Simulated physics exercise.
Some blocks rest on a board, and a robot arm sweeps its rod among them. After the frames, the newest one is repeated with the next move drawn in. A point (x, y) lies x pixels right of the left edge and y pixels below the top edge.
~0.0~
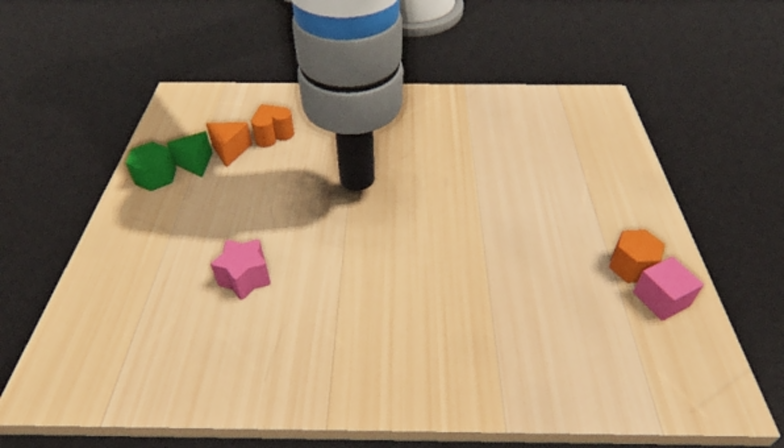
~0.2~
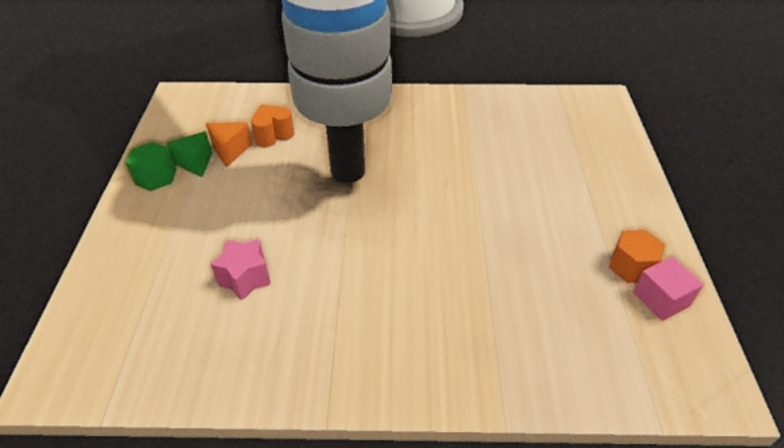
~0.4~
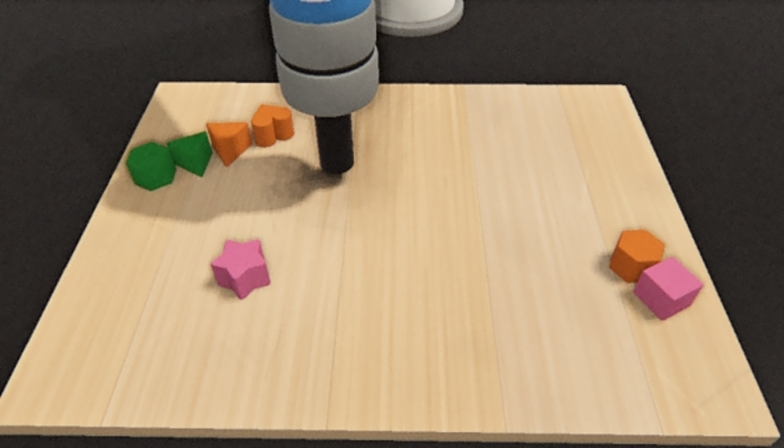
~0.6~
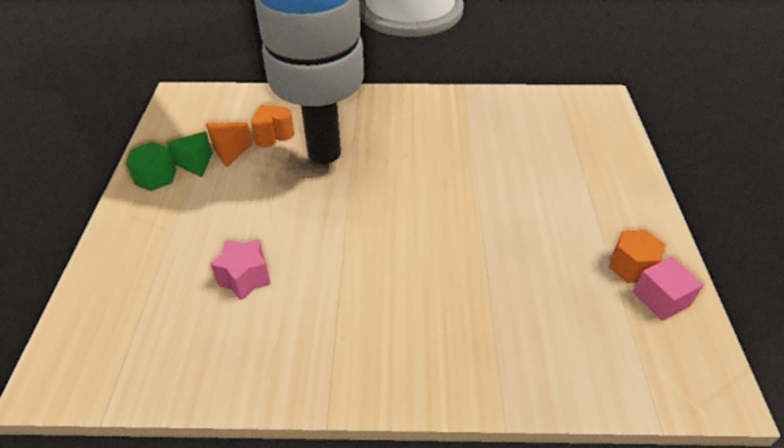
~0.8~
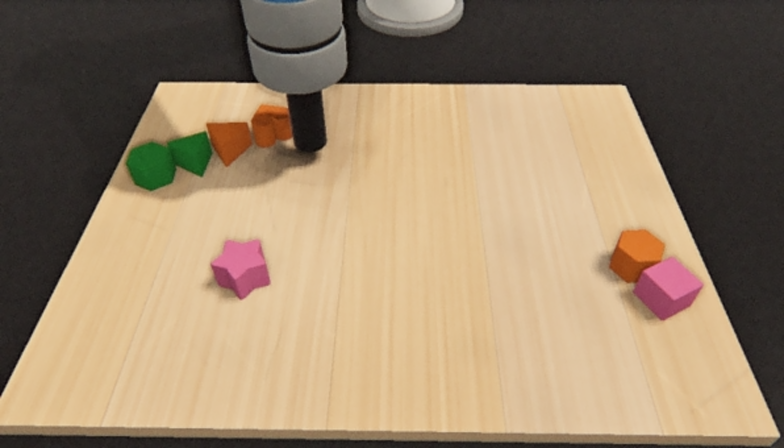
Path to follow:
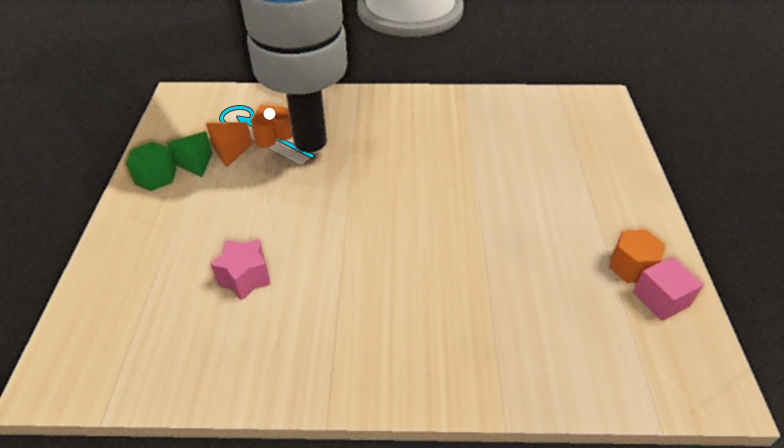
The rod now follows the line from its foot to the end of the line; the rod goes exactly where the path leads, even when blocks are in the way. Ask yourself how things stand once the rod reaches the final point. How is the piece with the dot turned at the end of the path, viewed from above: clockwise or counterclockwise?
That block twists counter-clockwise.
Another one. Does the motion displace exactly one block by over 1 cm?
Yes, it checks out.
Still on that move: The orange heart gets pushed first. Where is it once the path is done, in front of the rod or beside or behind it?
Ahead of the rod.
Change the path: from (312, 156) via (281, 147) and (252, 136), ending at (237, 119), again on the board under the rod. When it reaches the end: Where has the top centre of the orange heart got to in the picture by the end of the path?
Its top middle is near (236, 82).
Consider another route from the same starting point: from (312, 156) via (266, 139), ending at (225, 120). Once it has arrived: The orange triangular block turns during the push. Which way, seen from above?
Turns anticlockwise.
Drawn move, in a line from (312, 156) to (237, 117); the dot is on the orange heart.
What follows on the original path. One third of the way, rod (283, 129); orange heart (261, 109), turned 20° anticlockwise.
Two thirds of the way, rod (257, 115); orange heart (236, 97), turned 20° anticlockwise.
At the end, rod (234, 103); orange triangular block still; orange heart (213, 85), turned 20° anticlockwise.
